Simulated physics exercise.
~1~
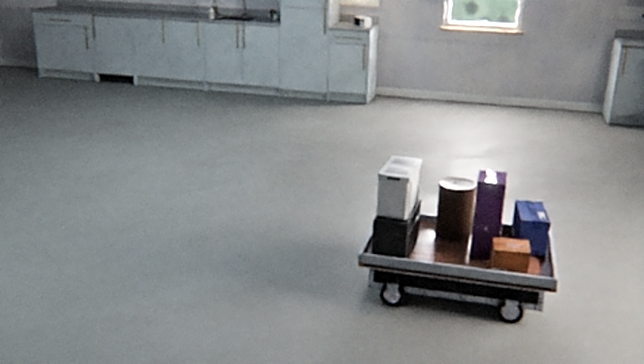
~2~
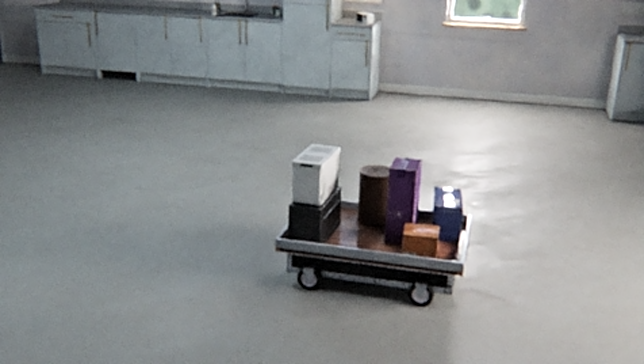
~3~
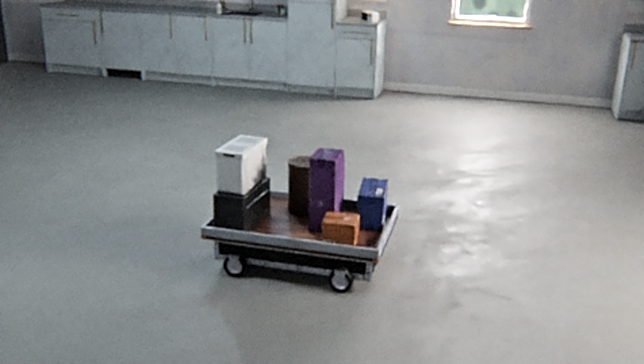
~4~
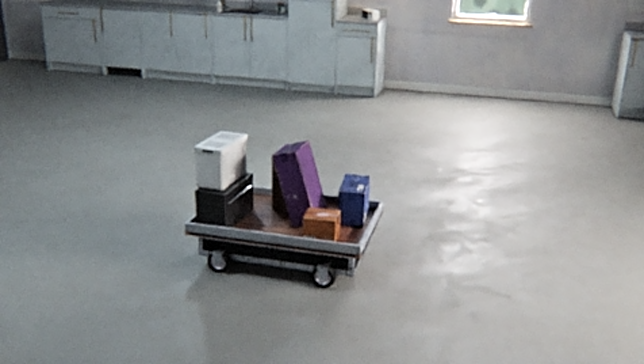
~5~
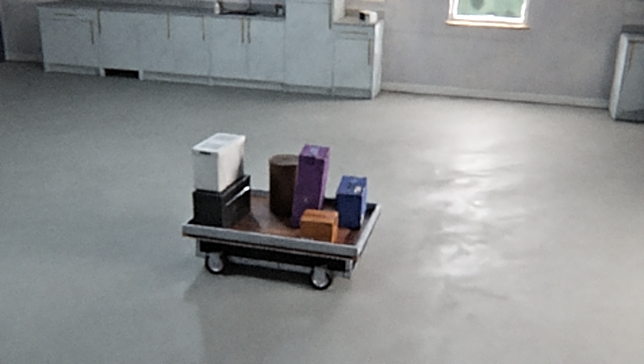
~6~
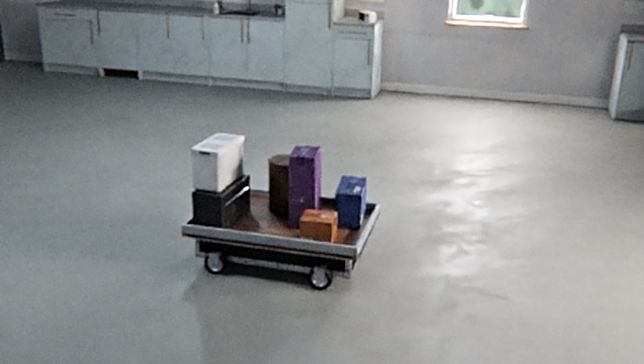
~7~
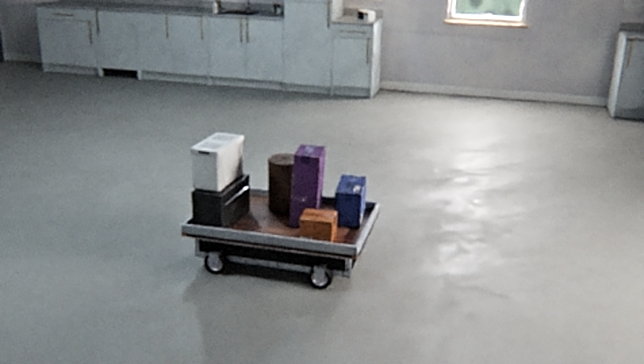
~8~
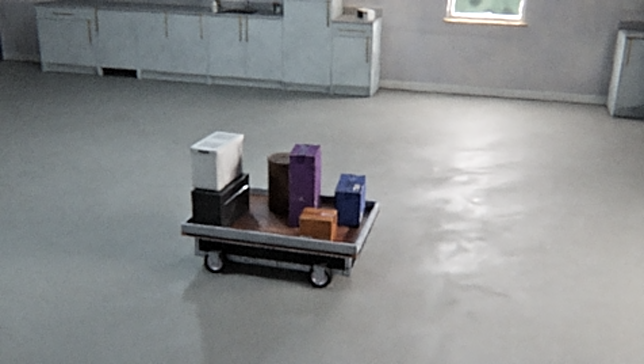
A flat cart loaded with boxes and a brown pail rolled left across a grey floor and stopped, and the tall purple box tipped to the left before rocking back upright, ending with everything still standing on the deck.
